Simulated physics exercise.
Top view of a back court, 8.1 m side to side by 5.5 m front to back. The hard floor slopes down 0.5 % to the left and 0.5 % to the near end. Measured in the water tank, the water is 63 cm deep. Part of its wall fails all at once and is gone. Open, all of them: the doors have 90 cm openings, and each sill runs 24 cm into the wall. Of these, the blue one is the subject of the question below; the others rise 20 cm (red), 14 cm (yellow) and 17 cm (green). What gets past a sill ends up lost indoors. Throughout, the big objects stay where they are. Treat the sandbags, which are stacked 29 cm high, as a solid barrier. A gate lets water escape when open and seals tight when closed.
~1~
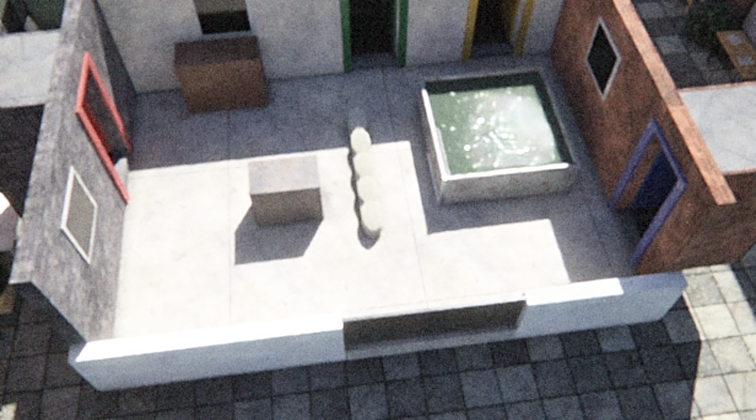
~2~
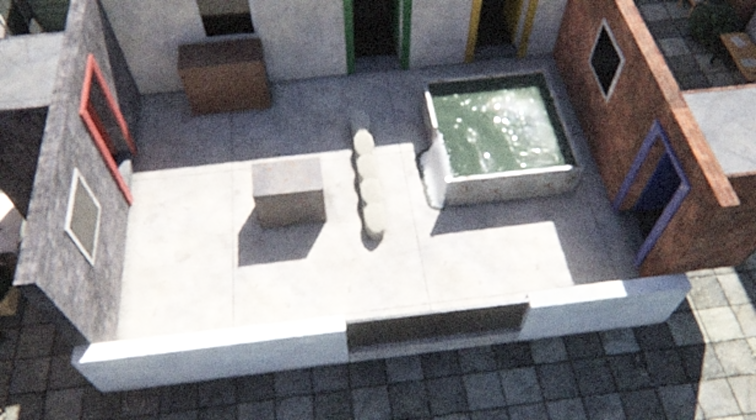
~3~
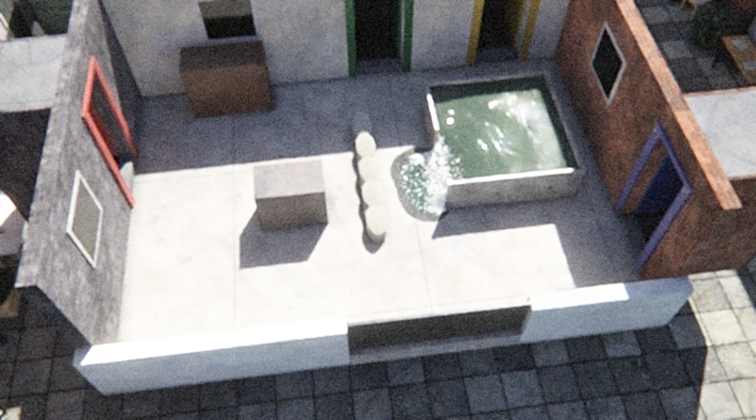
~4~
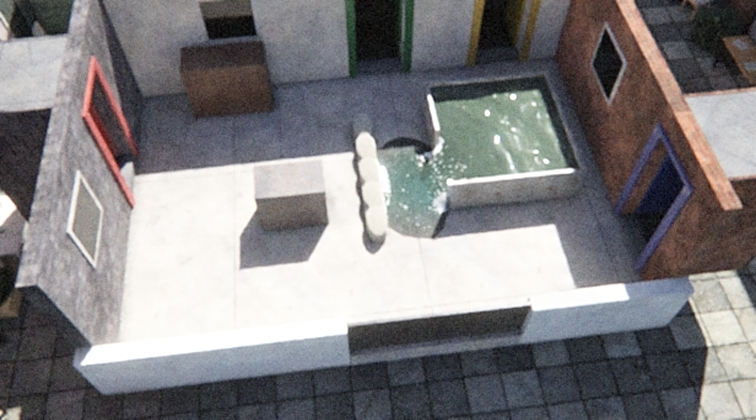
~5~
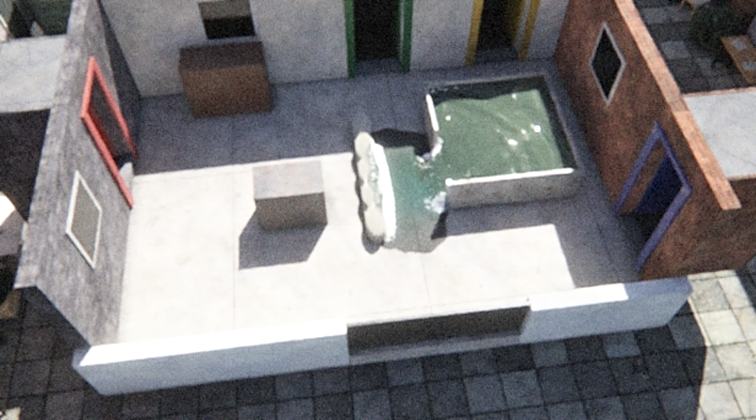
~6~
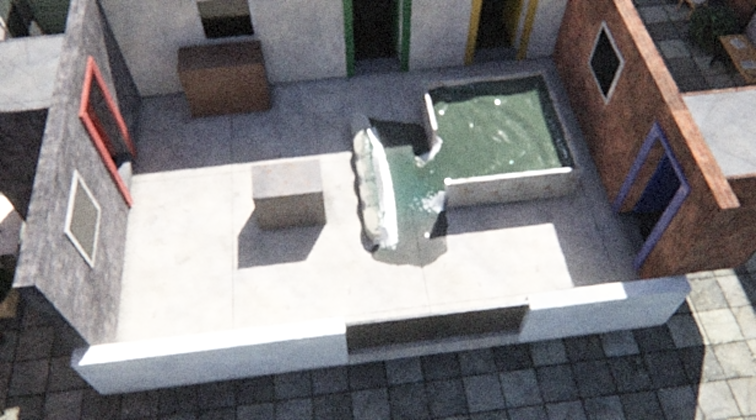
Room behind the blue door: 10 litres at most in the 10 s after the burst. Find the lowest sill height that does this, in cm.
The lowest height is about 9.5 cm.
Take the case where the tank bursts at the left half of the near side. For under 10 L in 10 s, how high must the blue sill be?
Required height: Approx. 14.0 cm.
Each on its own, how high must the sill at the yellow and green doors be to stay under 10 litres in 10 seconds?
Roughly 9.0 cm for the yellow door and roughly 18 cm for the green door.
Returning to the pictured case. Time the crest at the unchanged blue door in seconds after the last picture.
The level tops out near 8.0 seconds.
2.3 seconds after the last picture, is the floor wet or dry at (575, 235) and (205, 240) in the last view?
First untouched, then untouched.
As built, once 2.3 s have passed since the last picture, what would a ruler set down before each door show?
Red door 0 cm, yellow door 4 cm, green door 20 cm, blue door 0 cm.
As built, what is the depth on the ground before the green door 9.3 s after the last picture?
9.5 cm.
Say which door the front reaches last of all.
It's the red door.
Then, 0.7 s after the last picture water covers 20 % of the floor, deepest (48 cm) near (385, 197); it has not reached the blue door.
Then, 2.3 s after the last picture water covers 55 % of the floor, deepest (34 cm) near (385, 197); it has not reached the blue door.
Then, 9.3 s after the last picture water covers 95 % of the floor, deepest (13 cm) near (388, 214); 9 cm at the blue door, 1 litre in over its 12 cm sill.
At the blue door as built, the water peaked near 12 cm, 7.9 s after the last picture.
Run again over the same 10 s with other heights there, 27 litres in over 8 cm, 5 litres over 10.5 cm. The limit of 10 litres is kept from about 9.5 cm up.
